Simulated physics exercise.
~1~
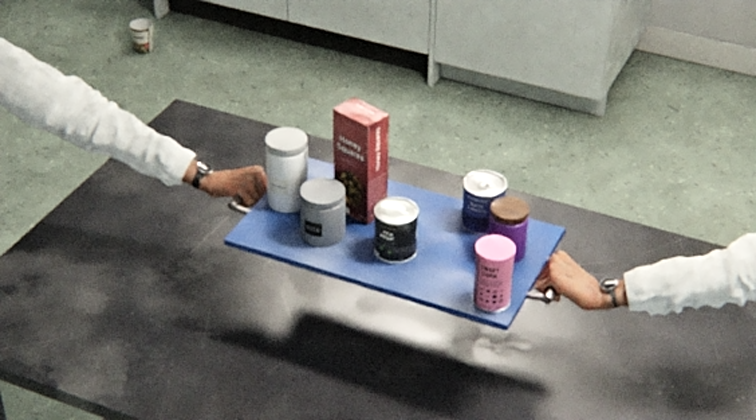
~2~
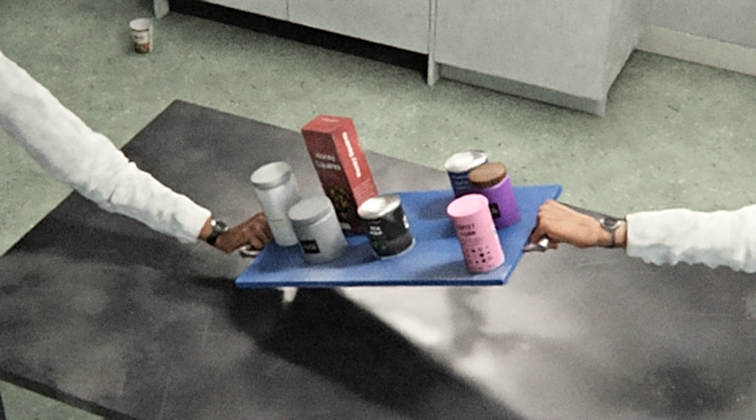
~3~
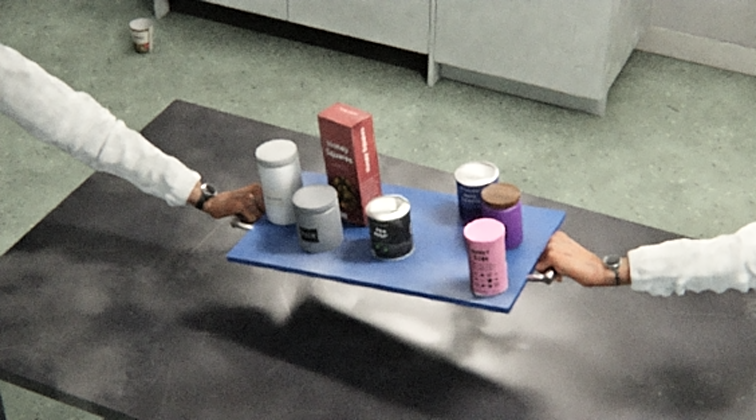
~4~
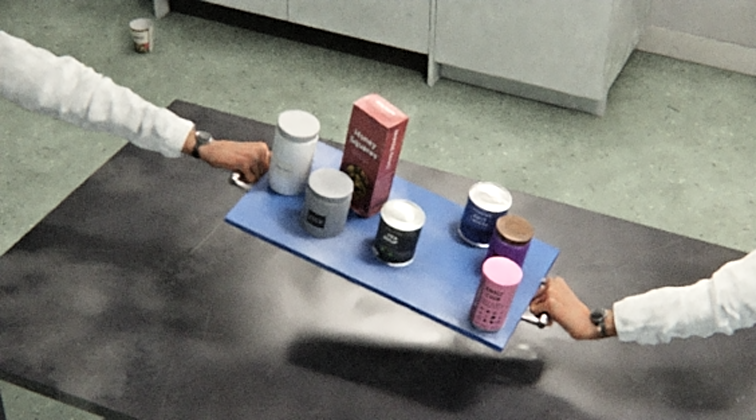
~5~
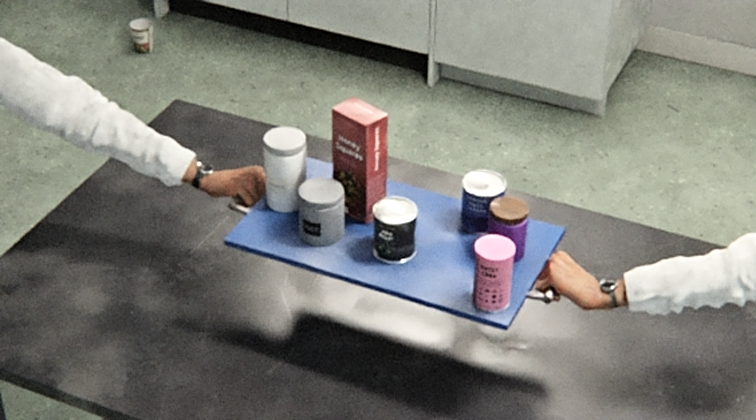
Two hands in white sleeves hold a flat, rimless blue tray above a dark table in a room with green flooring, seen from above at an angle. A white jar, grey jar and tall red packet stand towards the left, a black tin near the middle, and a blue tin, purple jar and pink tin on the right. The hands tip the tray down to the left, then bring it back and swing it down to the right. Finally they return it to about its starting position, with all seven containers still upright in their places.
